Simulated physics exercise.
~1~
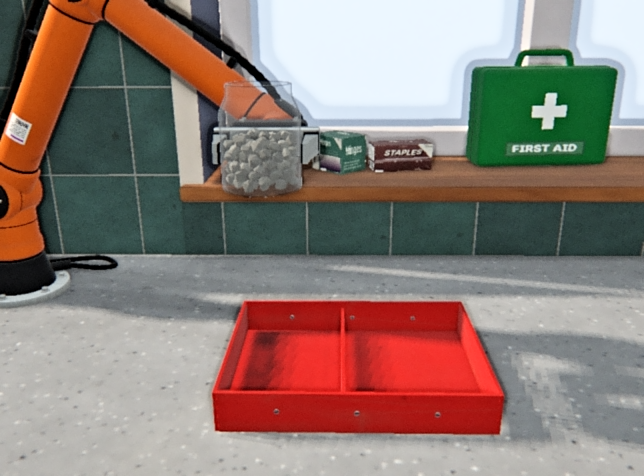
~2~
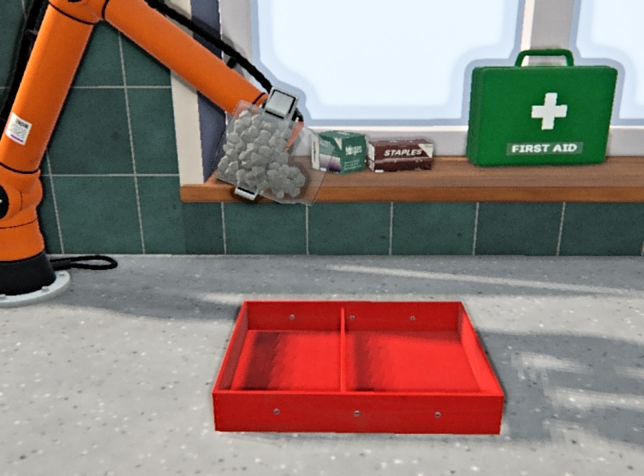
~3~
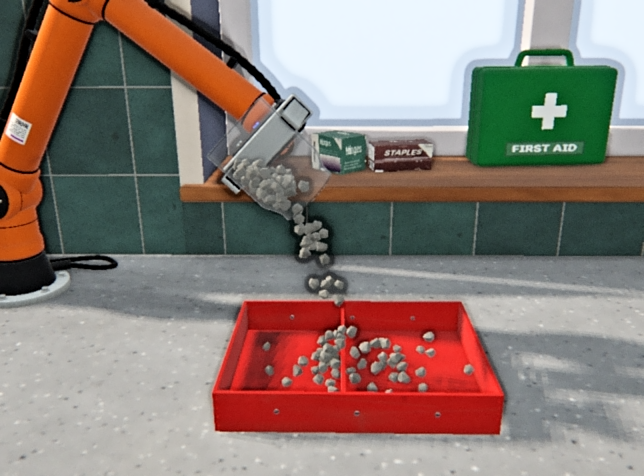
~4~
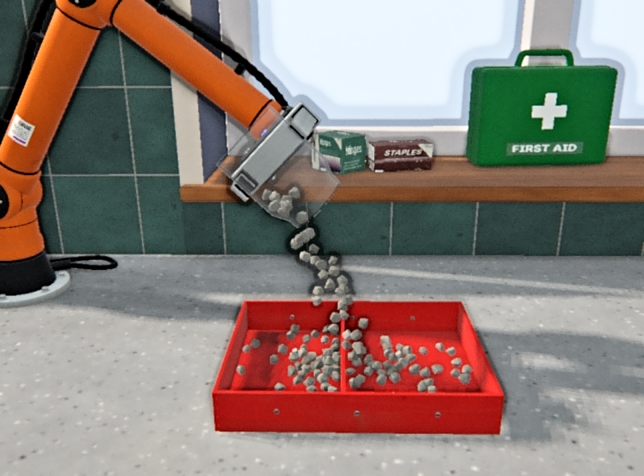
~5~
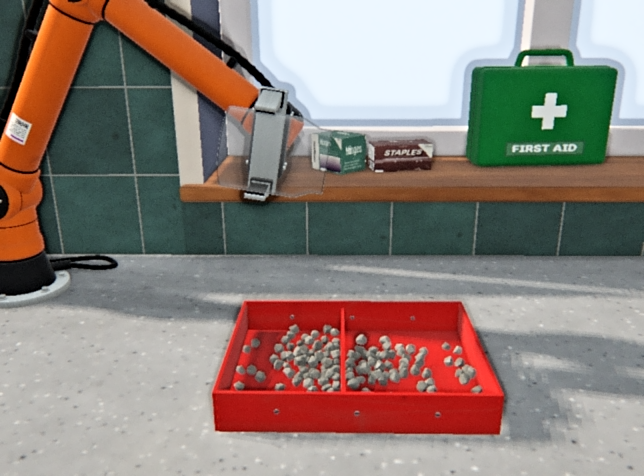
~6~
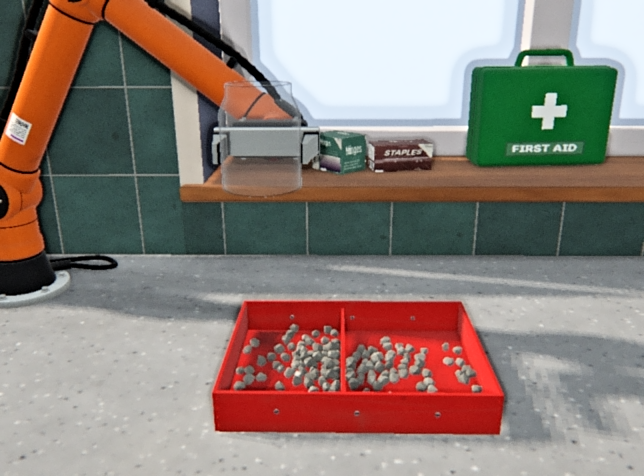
At the start, an orange robot arm holds a clear container full of small grey pebbles upright above a grey speckled counter, behind an empty red tray split in two by a cross wall. The arm tips the container to the right, and the pebbles slide towards its mouth. As it tilts further, they pour down in a stream, scattering on both sides of the divider. The container turns steeply mouth-down until it empties, then swings back. It ends upright and empty, with the pebbles lying in both parts of the tray.
